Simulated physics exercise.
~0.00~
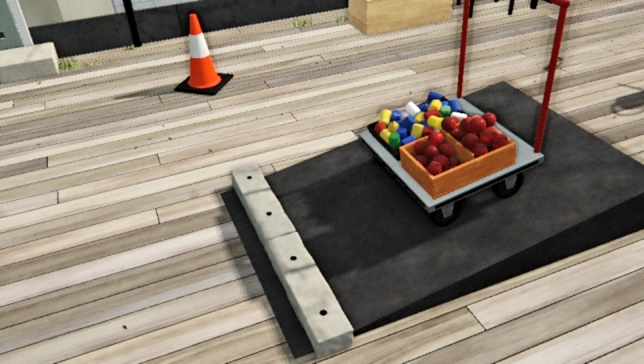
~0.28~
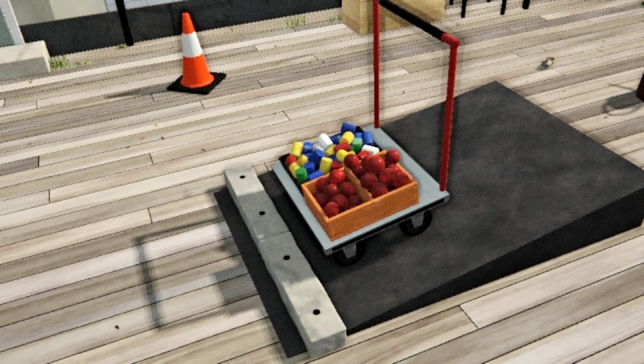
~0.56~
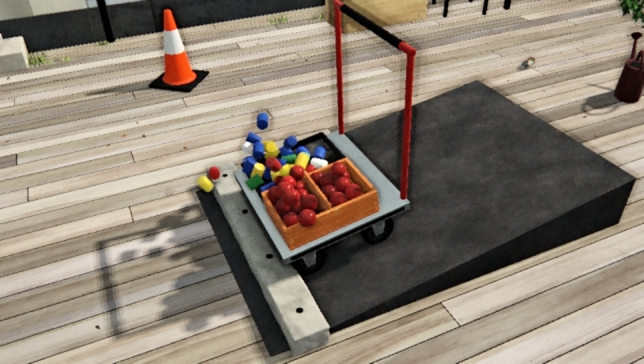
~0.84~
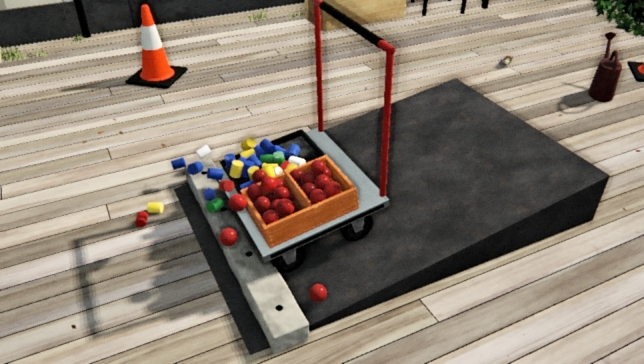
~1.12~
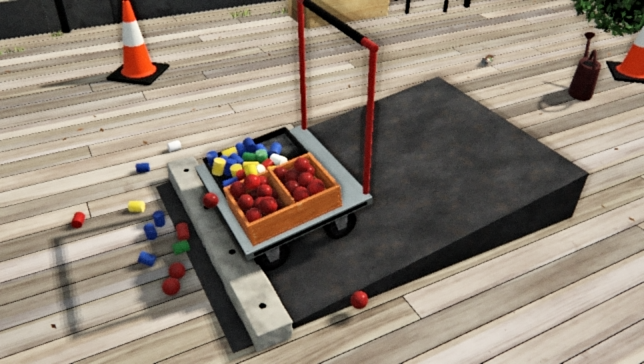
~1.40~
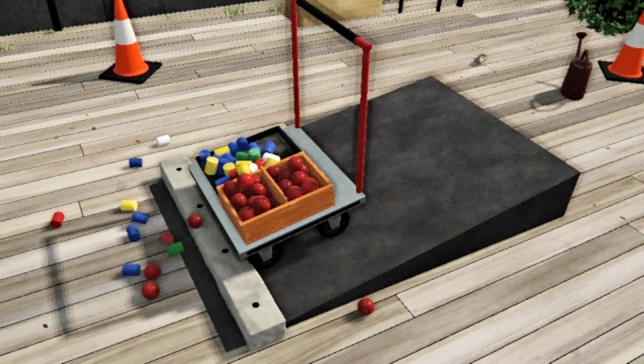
On a wooden deck, a trolley rolling down a dark ramp to a kerb, red balls and coloured pieces spilling over it.
